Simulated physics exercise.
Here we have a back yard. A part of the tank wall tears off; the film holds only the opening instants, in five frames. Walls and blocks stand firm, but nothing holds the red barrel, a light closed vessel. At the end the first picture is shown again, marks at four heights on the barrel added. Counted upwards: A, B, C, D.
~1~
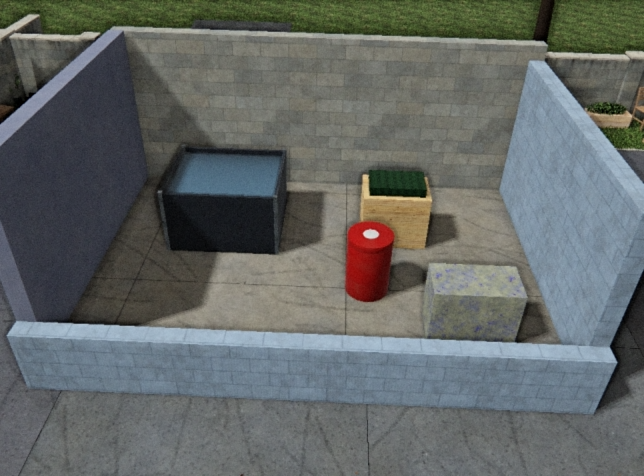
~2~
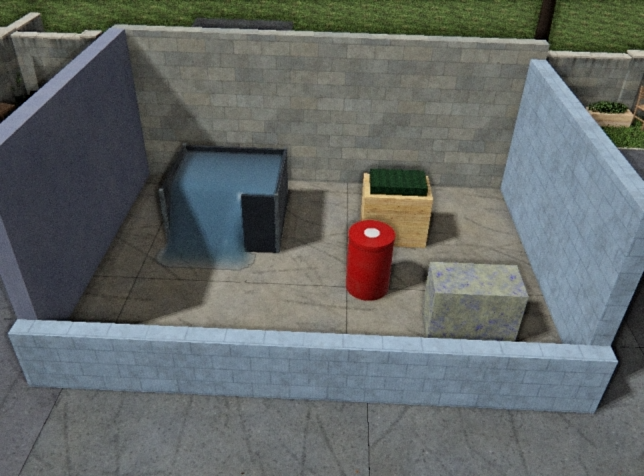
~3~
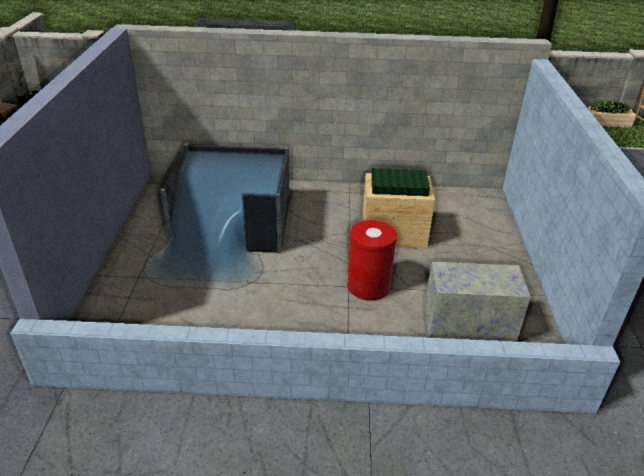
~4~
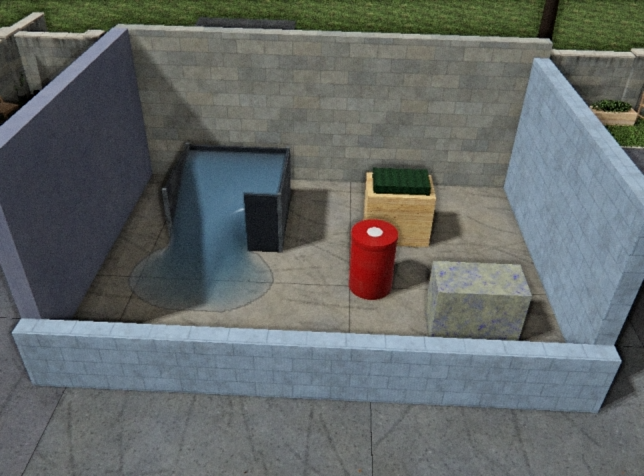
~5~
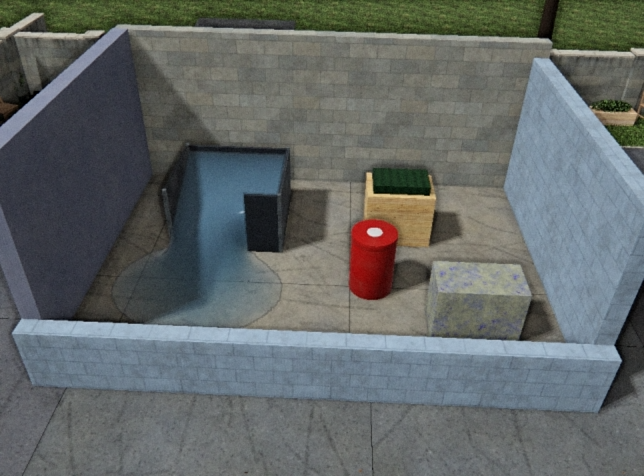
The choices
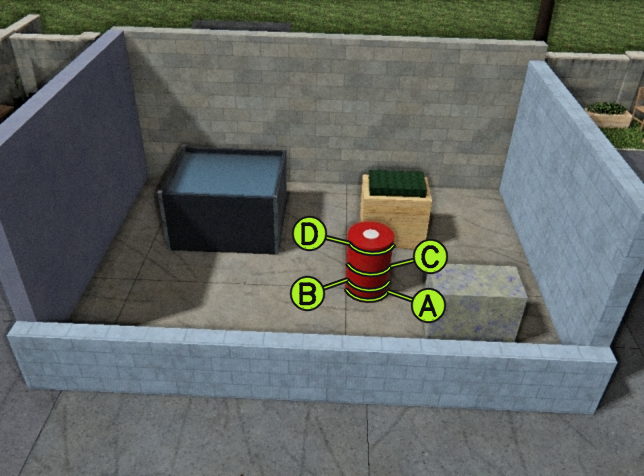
Water pours from the open front of a dark tank and spreads across the paved yard.
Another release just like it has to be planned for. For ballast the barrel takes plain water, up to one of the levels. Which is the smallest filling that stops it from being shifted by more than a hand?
I would pick mark B.
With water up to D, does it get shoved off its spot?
No, that is safe.
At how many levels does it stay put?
Three of them.
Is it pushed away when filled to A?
Yes, it does.
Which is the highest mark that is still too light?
A it is.
On the marked copy, A at (367, 300); B at (368, 290); C at (369, 274); D at (371, 253); from the bottom up A, B, C, D.
With A, it is pushed about its own width away.
With B, it does not move.
With C, it does not move.
With D, it does not move.
